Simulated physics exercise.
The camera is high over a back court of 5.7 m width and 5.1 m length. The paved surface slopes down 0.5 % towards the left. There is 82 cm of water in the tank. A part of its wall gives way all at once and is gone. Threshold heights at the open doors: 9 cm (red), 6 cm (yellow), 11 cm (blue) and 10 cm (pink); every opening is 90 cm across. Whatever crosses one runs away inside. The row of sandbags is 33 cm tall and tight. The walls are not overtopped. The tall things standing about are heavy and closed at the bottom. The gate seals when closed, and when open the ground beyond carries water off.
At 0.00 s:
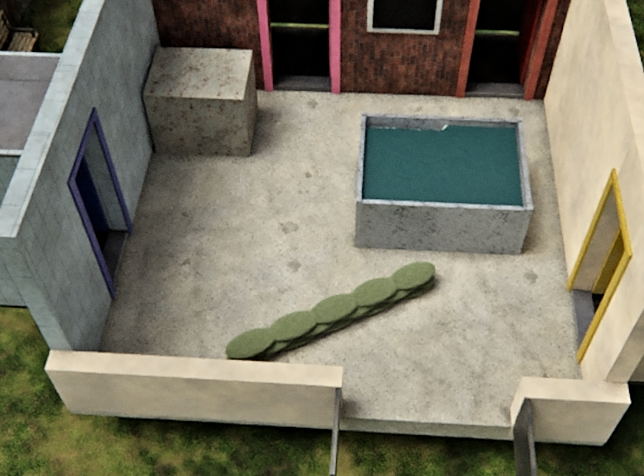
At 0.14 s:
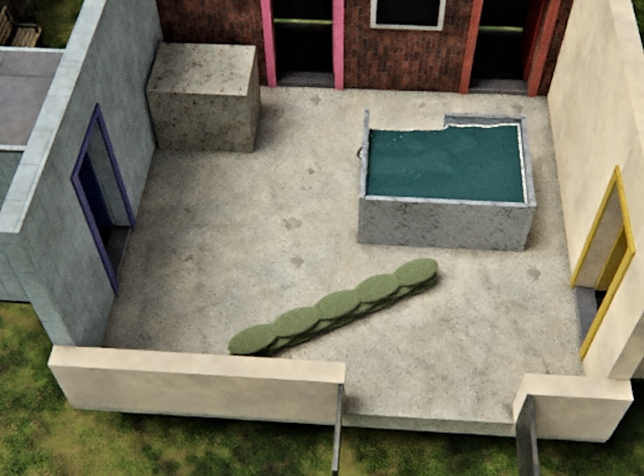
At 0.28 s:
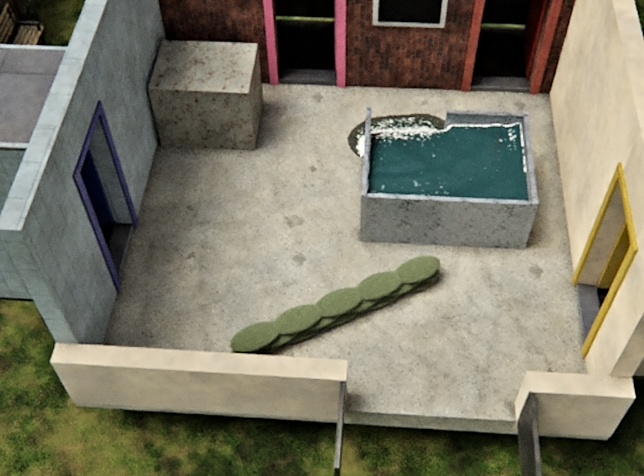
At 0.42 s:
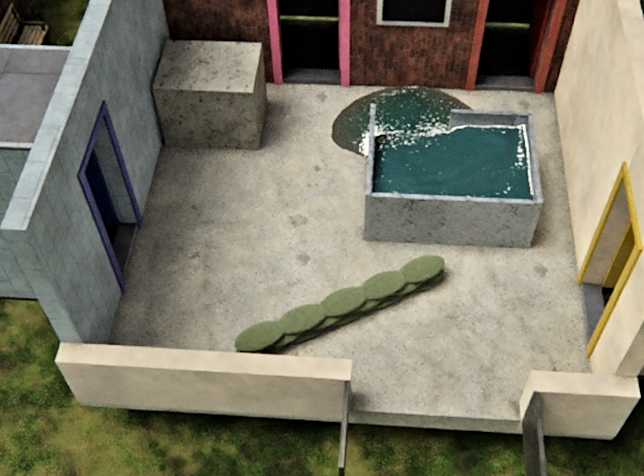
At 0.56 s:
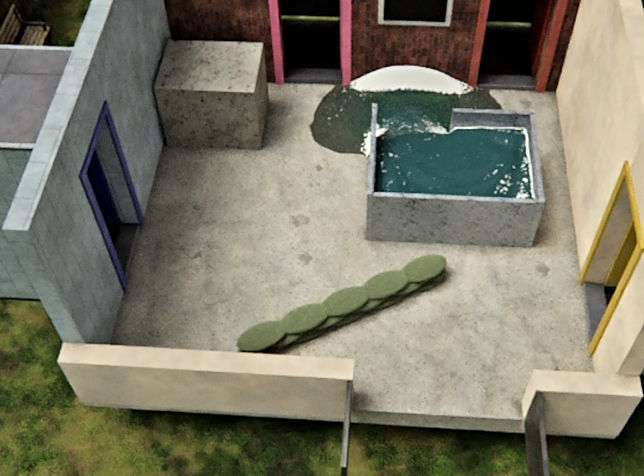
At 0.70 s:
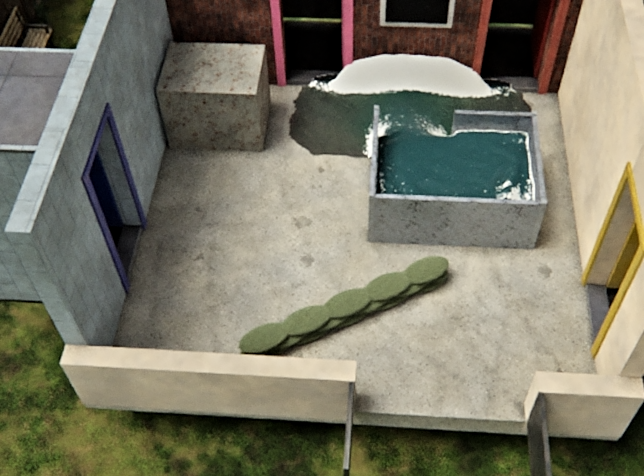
Water pouring from the broken far side of a raised tank, spreading across a walled courtyard floor and foaming against the brick wall.
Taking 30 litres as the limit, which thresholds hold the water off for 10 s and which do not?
The water let in: At the red door it exceeds the limit; at the yellow door it stays under the limit; at the blue door it stays under the limit; at the pink door it passes the limit.
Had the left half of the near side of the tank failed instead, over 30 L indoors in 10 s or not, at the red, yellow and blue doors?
Against that limit: Red not over, yellow past it, blue past it.
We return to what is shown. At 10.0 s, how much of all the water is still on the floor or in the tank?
Roughly 78 in a hundred.
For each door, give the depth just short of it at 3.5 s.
In cm: Red 15, yellow 8, blue 2, pink 20.
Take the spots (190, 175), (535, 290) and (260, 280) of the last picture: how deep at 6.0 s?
In that order: 1, 3 and 5 cm.
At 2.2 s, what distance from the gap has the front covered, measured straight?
Roughly 3.8 m.
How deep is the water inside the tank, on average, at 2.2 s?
About 35 cm.
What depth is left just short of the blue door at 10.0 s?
Some 8.0 cm.
After 1.4 s water covers 20 % of the floor and is deepest (51 cm) near (406, 91); red door 16 cm at the sill, 8 L in, yellow door not reached, blue door not reached, pink door 23 cm at the sill, 15 L in.
After 2.2 s water covers 35 % of the floor and is deepest (55 cm) near (183, 84); red door 14 cm at the sill, 21 L in, yellow door not reached, blue door not reached, pink door 18 cm at the sill, 53 L in.
After 3.5 s water covers 70 % of the floor and is deepest (42 cm) near (192, 92); red door 15 cm at the sill, 47 L in, yellow door 8 cm at the sill, 0 L in, blue door 2 cm at the sill, 0 L in, pink door 20 cm at the sill, 84 L in.
After 6.0 s water covers 90 % of the floor and is deepest (16 cm) near (135, 379); red door 9 cm at the sill, 69 L in, yellow door 6 cm at the sill, 3 L in, blue door 4 cm at the sill, 0 L in, pink door 15 cm at the sill, 190 L in.
After 10.0 s water covers 95 % of the floor and is deepest (14 cm) near (192, 92); red door 6 cm at the sill, 74 L in, yellow door 5 cm at the sill, 4 L in, blue door 8 cm at the sill, 1 L in, pink door 9 cm at the sill, 202 L in.
